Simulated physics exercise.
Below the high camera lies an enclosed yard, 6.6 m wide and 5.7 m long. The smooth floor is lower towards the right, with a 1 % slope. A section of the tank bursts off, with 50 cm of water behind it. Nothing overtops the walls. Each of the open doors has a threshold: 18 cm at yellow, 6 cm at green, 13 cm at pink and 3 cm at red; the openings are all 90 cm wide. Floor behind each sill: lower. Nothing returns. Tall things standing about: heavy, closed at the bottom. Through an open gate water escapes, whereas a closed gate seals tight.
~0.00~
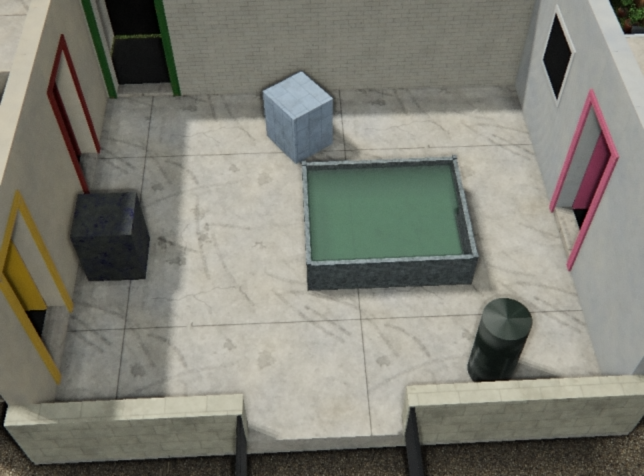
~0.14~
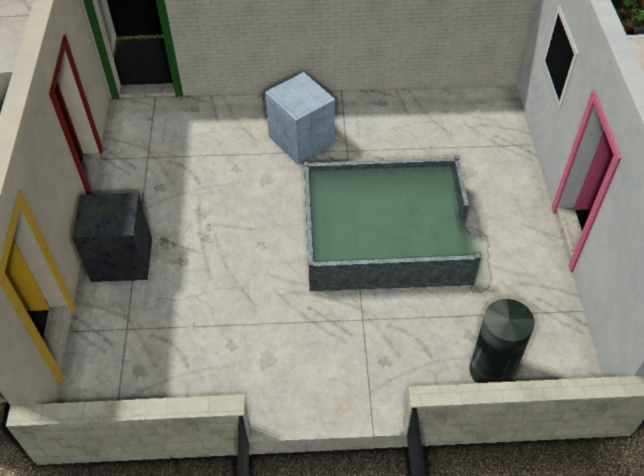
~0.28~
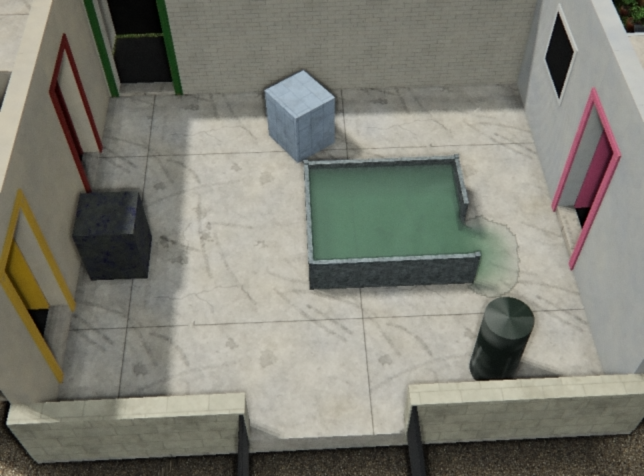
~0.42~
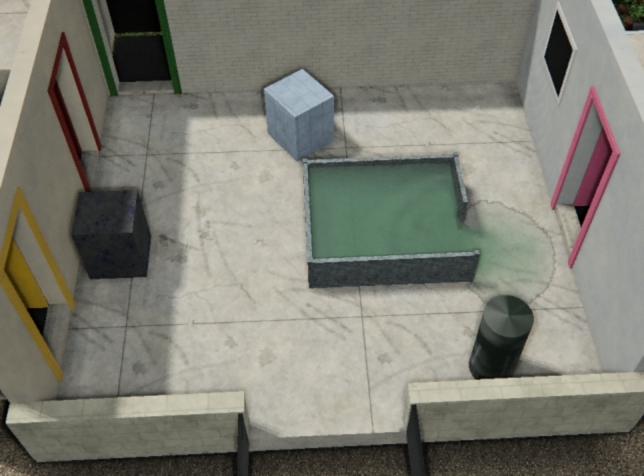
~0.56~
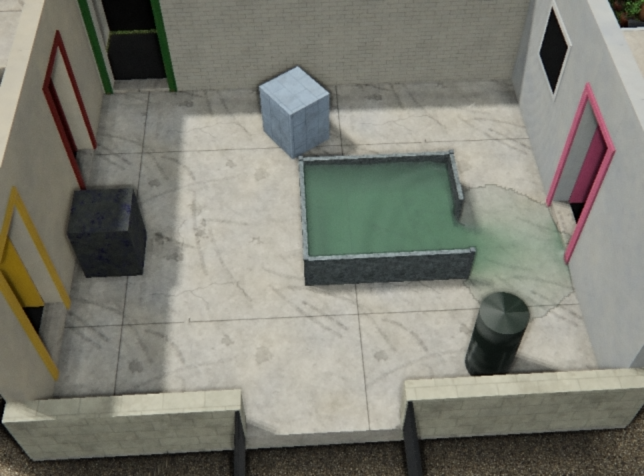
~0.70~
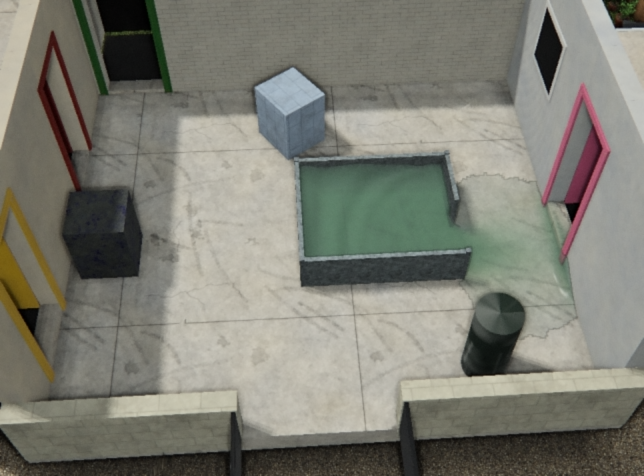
Greenish water poured out through a gap that opened in the right side of the stone tank, spreading in a widening puddle across the pale yard floor to the wall by the pink-framed doorway.
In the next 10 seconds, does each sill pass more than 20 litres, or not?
Result: Yellow door: Less than stated, green door: Less than stated, pink door: More than stated, red door: Less than stated.
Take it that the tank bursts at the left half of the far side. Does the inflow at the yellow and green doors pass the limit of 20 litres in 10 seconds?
Result: Yellow limit not passed, green limit not passed.
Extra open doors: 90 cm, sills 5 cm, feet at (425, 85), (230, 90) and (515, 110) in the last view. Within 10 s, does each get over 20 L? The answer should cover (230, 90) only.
Short of it.
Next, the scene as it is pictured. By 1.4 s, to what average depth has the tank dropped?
Around 37 cm on average.
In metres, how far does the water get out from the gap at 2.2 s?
Roughly 3.6 metres out.
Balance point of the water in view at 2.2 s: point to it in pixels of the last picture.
Around (431, 246) in the last picture.
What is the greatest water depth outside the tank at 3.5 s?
Depth max: Approx. 22 cm.
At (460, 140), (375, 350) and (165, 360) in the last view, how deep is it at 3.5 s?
Close to 2, 2 and 0 centimetres.
After 1.4 s water covers 10 % of the floor and is deepest (32 cm) near (555, 264); yellow door not reached, green door not reached, pink door 27 cm at the sill, 39 L in, red door not reached.
After 2.2 s water covers 20 % of the floor and is deepest (30 cm) near (591, 385); yellow door not reached, green door not reached, pink door 28 cm at the sill, 106 L in, red door not reached.
After 3.5 s water covers 35 % of the floor and is deepest (22 cm) near (521, 403); yellow door not reached, green door not reached, pink door 20 cm at the sill, 169 L in, red door not reached.
After 6.0 s water covers 65 % of the floor and is deepest (17 cm) near (555, 264); yellow door 2 cm at the sill, 0 L in, green door not reached, pink door 15 cm at the sill, 203 L in, red door not reached.
After 10.0 s water covers 85 % of the floor and is deepest (10 cm) near (580, 399); yellow door 4 cm at the sill, 0 L in, green door 2 cm at the sill, 0 L in, pink door 9 cm at the sill, 208 L in, red door not reached.
